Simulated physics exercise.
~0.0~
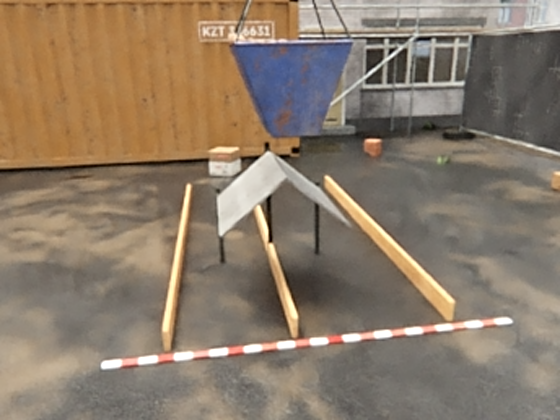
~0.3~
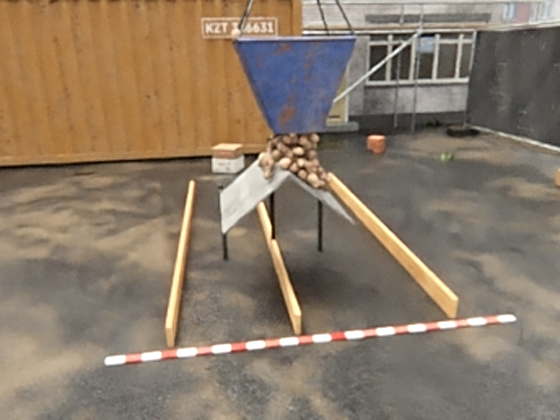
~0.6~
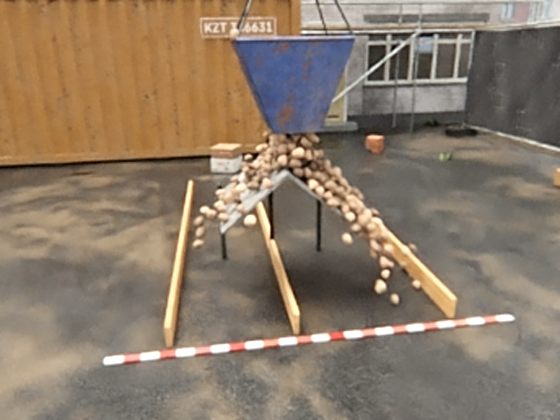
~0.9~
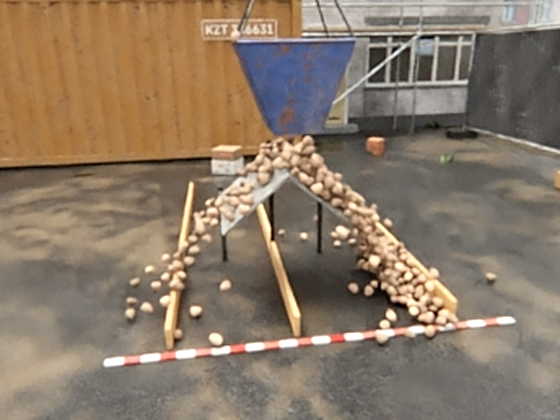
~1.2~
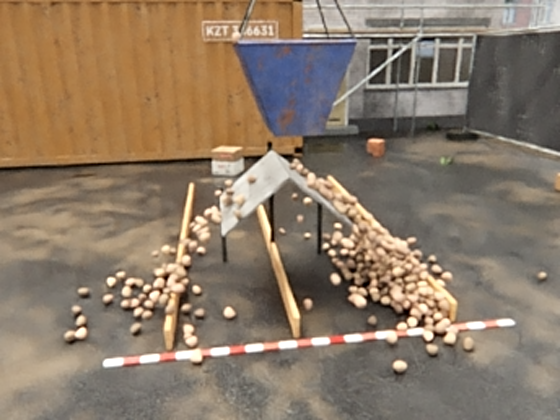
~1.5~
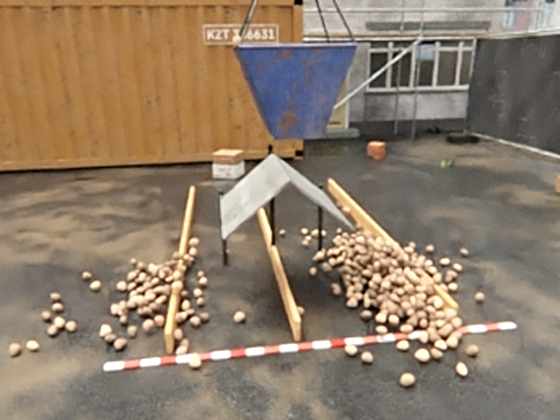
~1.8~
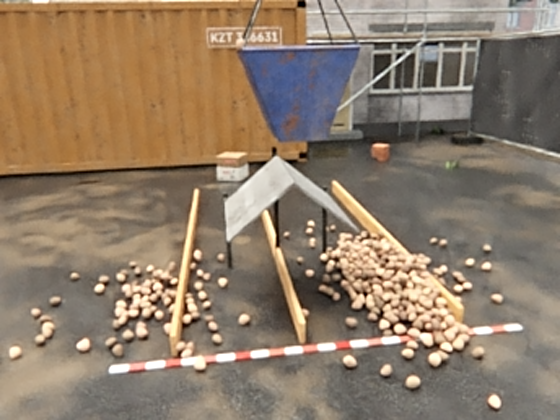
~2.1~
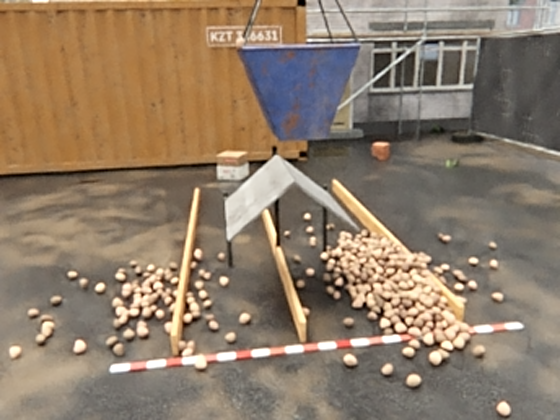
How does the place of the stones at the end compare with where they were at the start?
At the start the stones were up in the blue skip above the steel peak, and by the end they lay on the ground around the planks, mostly in a heap on the right.
